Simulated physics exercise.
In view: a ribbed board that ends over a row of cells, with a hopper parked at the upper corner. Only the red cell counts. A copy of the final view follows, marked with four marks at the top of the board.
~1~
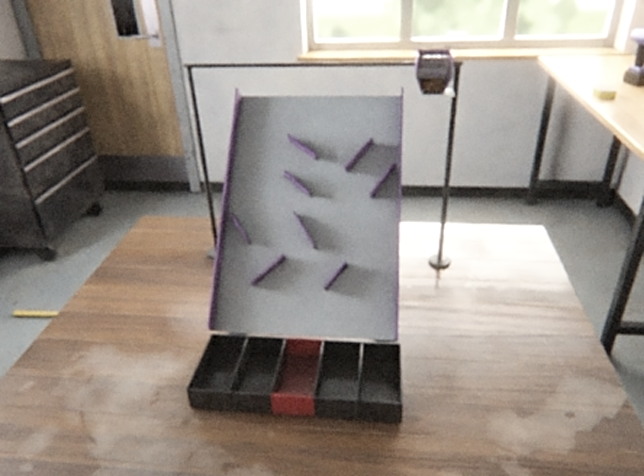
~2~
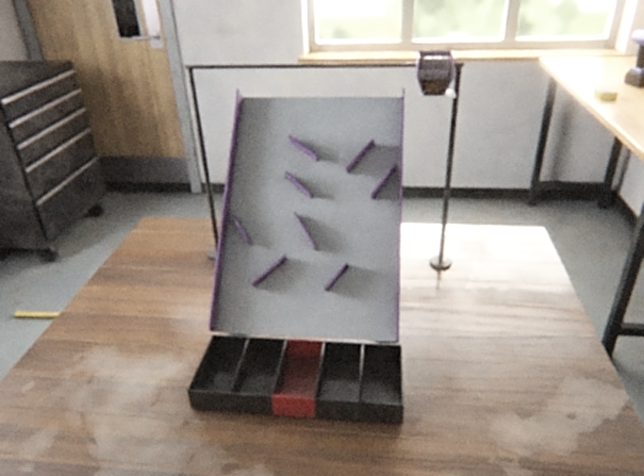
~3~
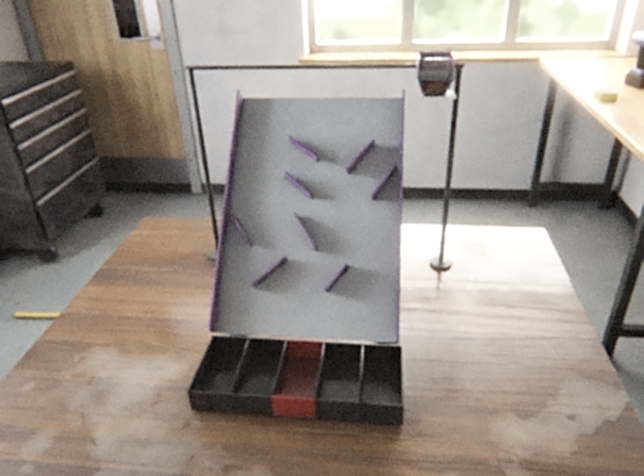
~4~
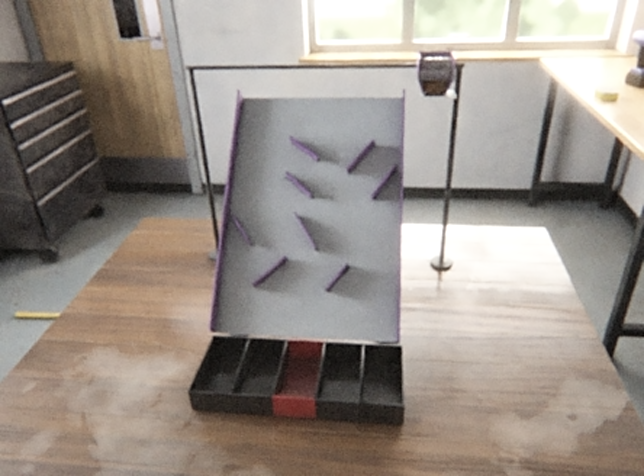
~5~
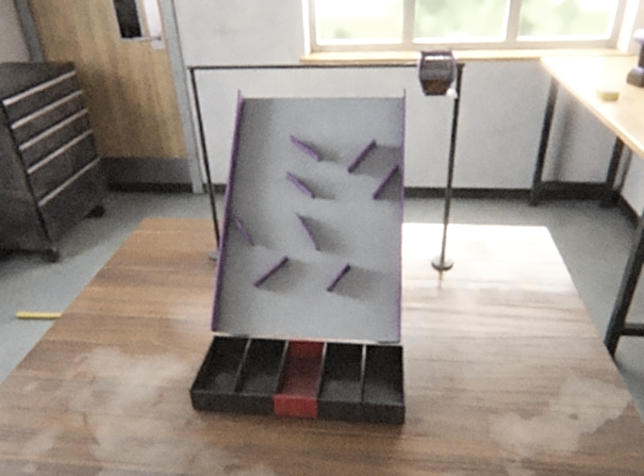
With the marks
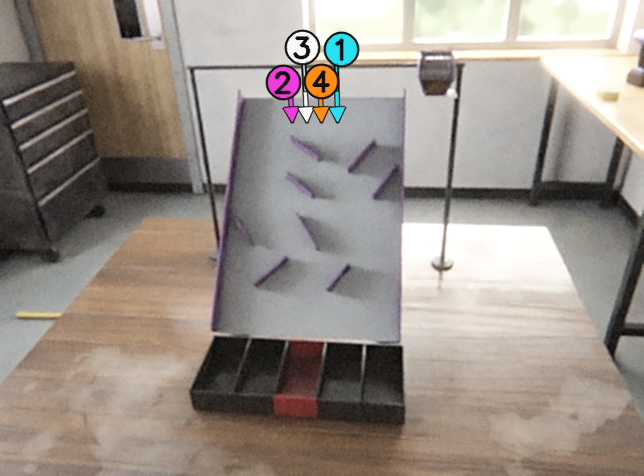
The footage shows a tilted grey board with purple ribs standing on a wooden table above a row of black cells with a red one in the middle, while a small dark hopper sits at the upper right; nothing visibly moves.
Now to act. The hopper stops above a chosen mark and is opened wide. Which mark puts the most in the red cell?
Mark 1.
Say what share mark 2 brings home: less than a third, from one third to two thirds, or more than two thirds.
Less than a third.
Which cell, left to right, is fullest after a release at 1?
The third.
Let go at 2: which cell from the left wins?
It is the first one.
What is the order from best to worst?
The order is 1, 4, 3, 2.
On the marked copy, mark 1 meets the board at (337, 116); mark 2 meets the board at (291, 116); mark 3 meets the board at (306, 116); mark 4 meets the board at (321, 116).
With 1, about two thirds in the red cell, about a third in other cells.
With 2, a small part in the red cell, nearly all in other cells.
With 3, about a quarter in the red cell, most in other cells.
With 4, about half in the red cell, about half in other cells.
